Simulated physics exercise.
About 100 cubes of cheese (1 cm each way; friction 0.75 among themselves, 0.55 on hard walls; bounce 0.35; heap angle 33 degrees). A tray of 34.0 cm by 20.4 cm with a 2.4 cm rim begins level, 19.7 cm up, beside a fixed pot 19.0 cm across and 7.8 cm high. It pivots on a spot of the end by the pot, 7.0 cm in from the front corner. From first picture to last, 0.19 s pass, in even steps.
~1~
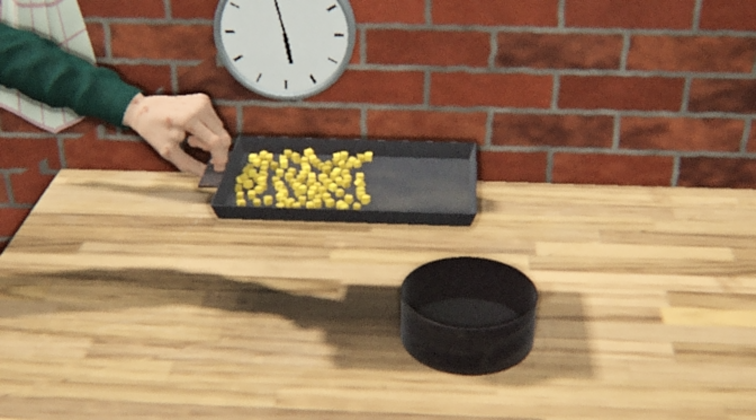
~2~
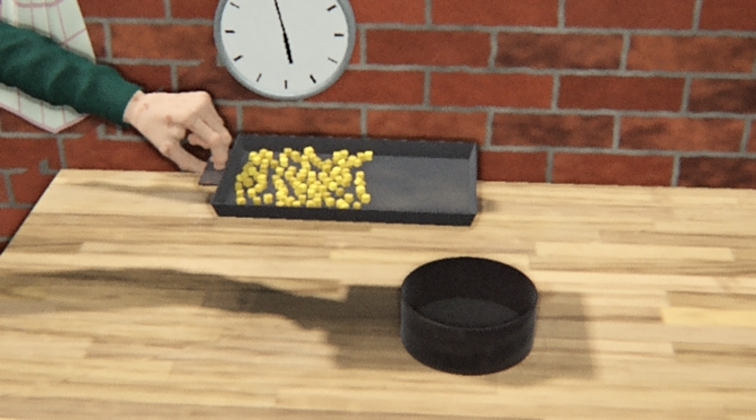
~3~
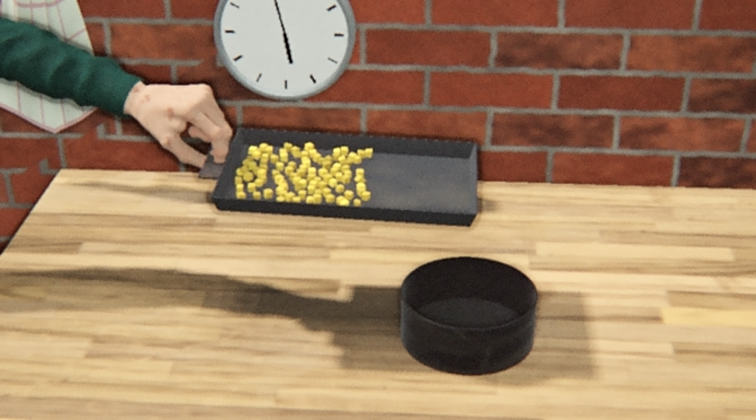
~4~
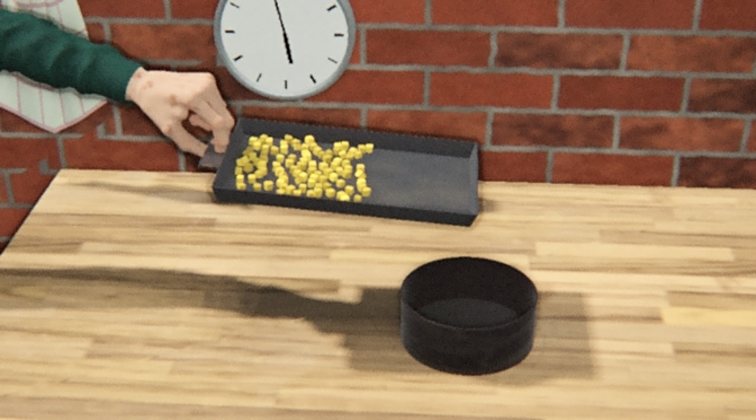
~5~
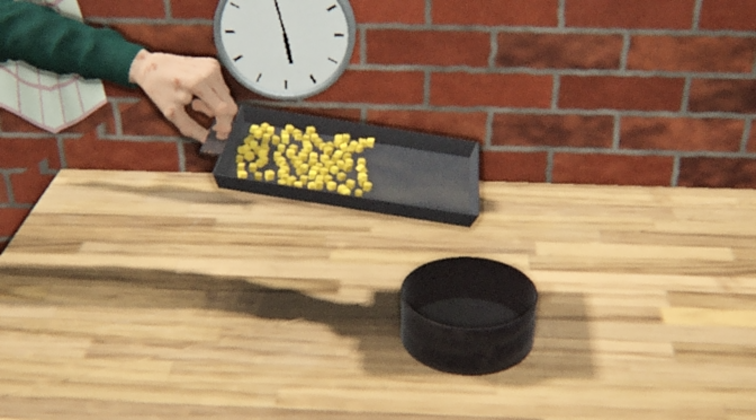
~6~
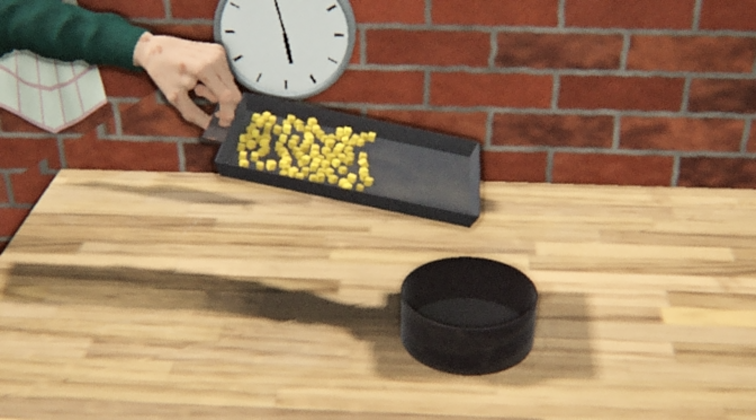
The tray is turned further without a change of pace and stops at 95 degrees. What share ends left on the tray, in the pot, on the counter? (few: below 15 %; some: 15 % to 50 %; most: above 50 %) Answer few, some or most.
Left on the tray: Few; in the pot: Some; on the counter: Most.
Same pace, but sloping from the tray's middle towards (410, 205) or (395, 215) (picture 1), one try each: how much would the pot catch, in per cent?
About 65 and 80 per cent.
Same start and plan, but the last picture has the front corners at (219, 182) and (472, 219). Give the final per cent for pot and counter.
Pot 80, counter 20.
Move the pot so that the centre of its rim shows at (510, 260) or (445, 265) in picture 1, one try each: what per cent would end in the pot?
Some 60 and 5 per cent.
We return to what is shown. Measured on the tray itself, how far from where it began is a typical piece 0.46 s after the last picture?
Roughly 6 cm.
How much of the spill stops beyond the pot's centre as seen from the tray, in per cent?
Roughly 100 per cent.
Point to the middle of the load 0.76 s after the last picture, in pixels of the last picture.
Around (525, 239).
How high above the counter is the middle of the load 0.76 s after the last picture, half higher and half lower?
Roughly 14 cm.
Then, 0.46 s after the last picture, tilt 52 degrees; the tray holds 100 %, the pot 0 %.
Then, 0.76 s after the last picture, tilt 78 degrees; the tray holds 35 %, the pot 5 %.
Then, 1.16 s after the last picture, tilt 95 degrees; the tray holds 5 %, the pot 30 %.
In the end, tray 0 %, pot 35 %, counter 65 %.
